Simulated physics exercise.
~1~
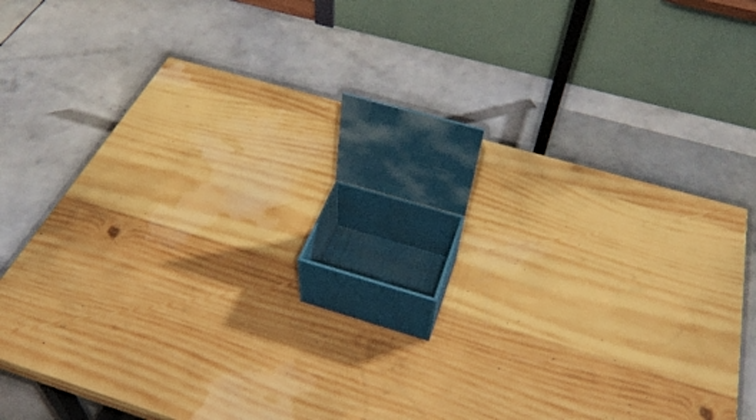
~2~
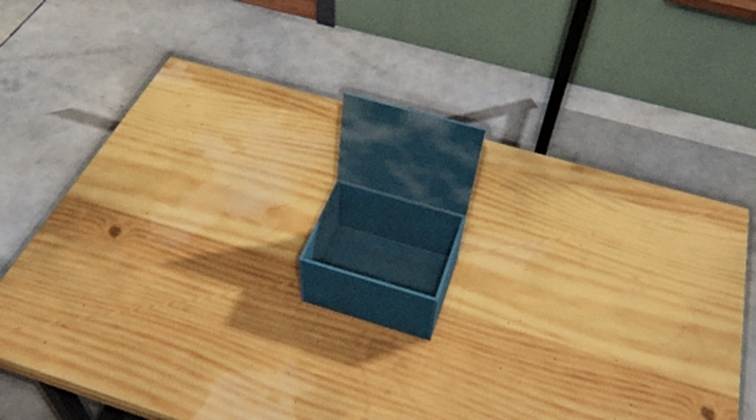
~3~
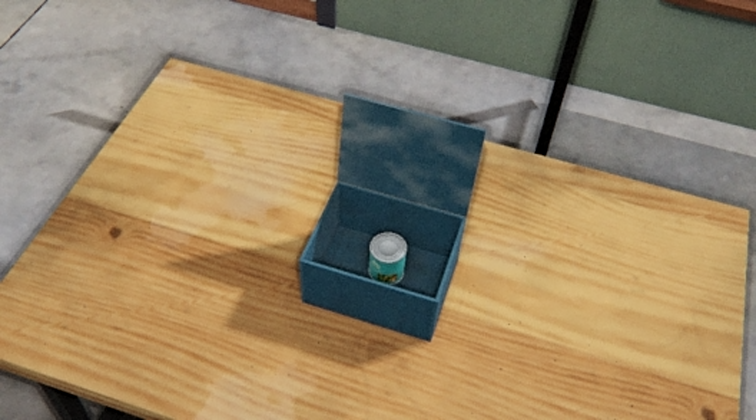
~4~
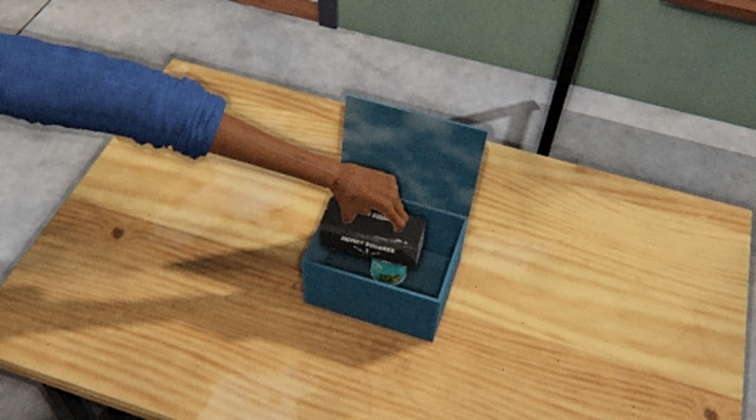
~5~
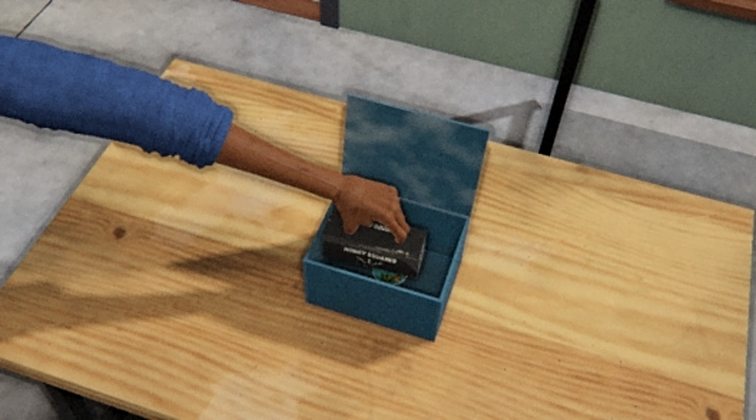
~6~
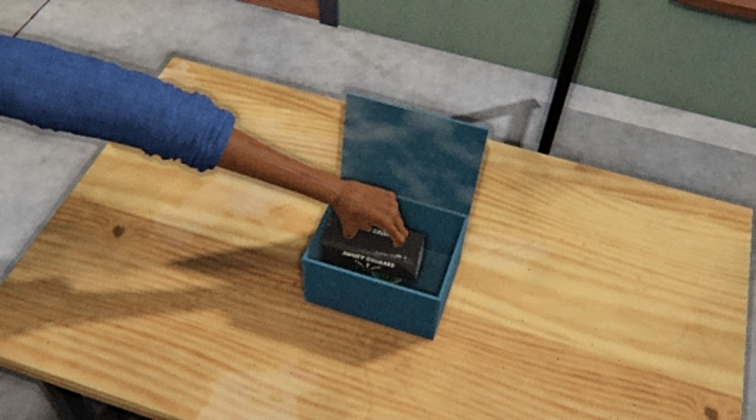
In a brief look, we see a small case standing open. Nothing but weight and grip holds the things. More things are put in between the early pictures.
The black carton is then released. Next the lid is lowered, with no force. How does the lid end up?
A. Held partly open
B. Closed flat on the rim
Closed flat on the rim (B).
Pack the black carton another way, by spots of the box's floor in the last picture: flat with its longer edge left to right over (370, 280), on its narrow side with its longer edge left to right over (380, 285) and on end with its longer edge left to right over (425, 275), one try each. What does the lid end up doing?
Case one lid shut, case two lid shut, case three lid open.
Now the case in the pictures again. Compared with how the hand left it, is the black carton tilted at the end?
By the end it has leaned over.
Then, 1.30 s on from there, lid 81° above the rim; black carton on its side near (378, 288).
Then, 1.90 s on from there, lid 19° above the rim; black carton on its side near (378, 288).
In the end, lid shut; toppled in the box, black carton; turquoise tin unmoved. At the end, from the last picture's camera, black carton near (378, 288).
